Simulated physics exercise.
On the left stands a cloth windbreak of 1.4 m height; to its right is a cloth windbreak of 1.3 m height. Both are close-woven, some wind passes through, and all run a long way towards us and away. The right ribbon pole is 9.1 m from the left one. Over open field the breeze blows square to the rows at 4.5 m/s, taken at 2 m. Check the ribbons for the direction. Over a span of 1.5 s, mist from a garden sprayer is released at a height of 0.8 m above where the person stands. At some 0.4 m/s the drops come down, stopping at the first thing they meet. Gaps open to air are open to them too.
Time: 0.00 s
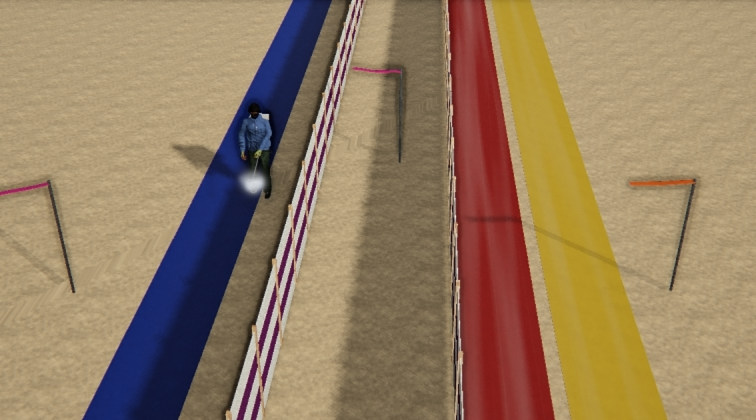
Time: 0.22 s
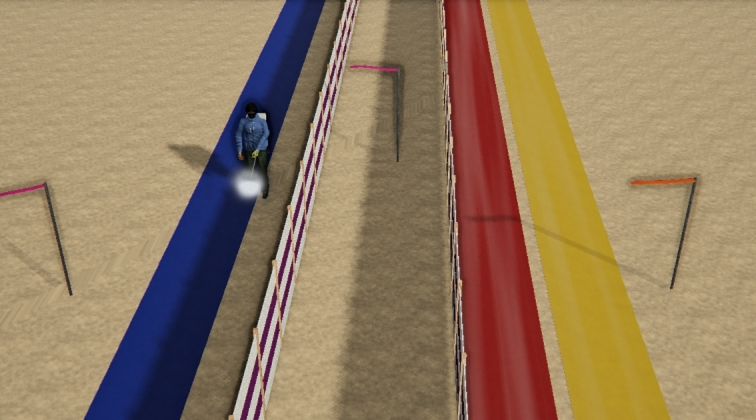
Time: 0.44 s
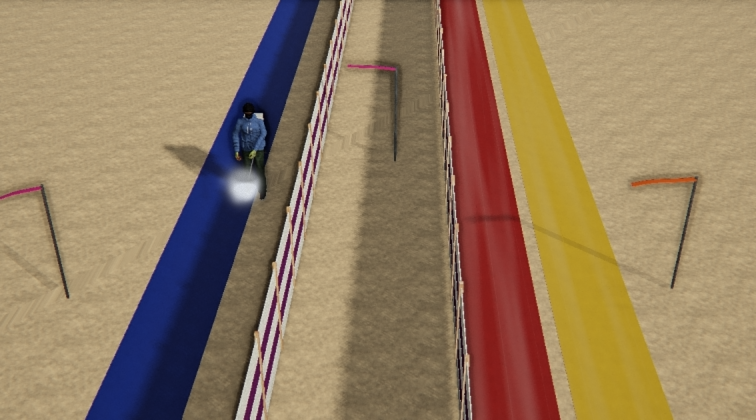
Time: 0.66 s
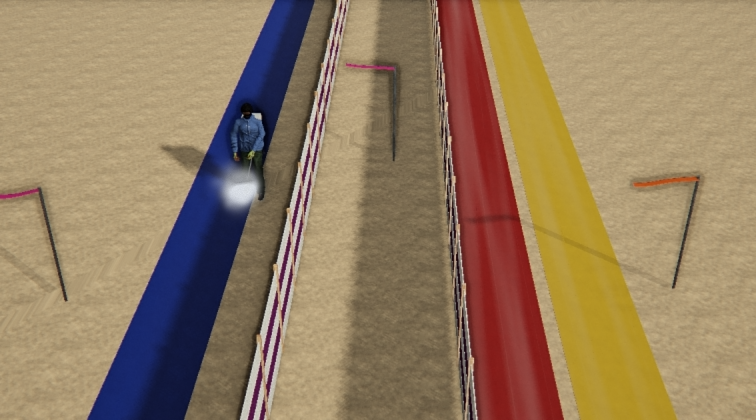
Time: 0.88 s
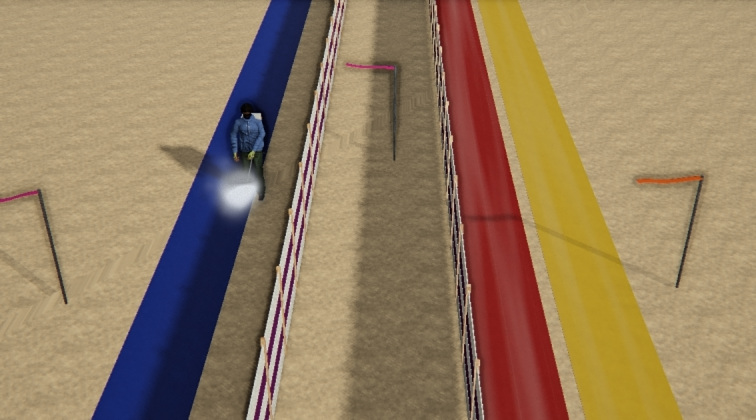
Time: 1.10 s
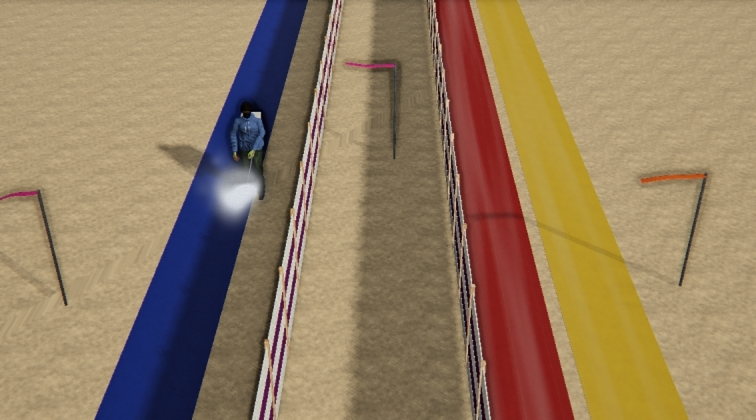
A person in a blue top standing on a blue strip releases white mist that spreads slightly left as ribbons stream leftward.
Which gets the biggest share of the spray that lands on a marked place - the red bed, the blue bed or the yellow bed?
The blue one.
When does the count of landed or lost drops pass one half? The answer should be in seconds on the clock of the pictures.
Estimated time: Close to 4.0 s.
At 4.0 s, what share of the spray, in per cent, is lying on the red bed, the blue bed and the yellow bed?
The shares come to around 0 percent red, 50 percent blue, 0 percent yellow.
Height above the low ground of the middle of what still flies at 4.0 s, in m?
Roughly 0.6 m up.
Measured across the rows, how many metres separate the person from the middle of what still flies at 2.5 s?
Roughly 0.5 m.
After 2.5 s, 0 % lies on the yellow bed, 11 % on the blue bed and 0 % on the red bed; 12 % has touched down or left; the middle of what still flies is 0.5 m above the low ground, near (221, 197).
After 4.0 s, 0 % lies on the yellow bed, 49 % on the blue bed and 0 % on the red bed; 49 % has touched down or left; the middle of what still flies is 0.5 m above the low ground, near (201, 198).
After 8.0 s, 0 % lies on the yellow bed, 76 % on the blue bed and 0 % on the red bed; 87 % has touched down or left.
After 20.0 s, 0 % lies on the yellow bed, 78 % on the blue bed and 0 % on the red bed; 100 % has touched down or left.
After 45.0 s, 0 % lies on the yellow bed, 78 % on the blue bed and 0 % on the red bed; 100 % has touched down or left.
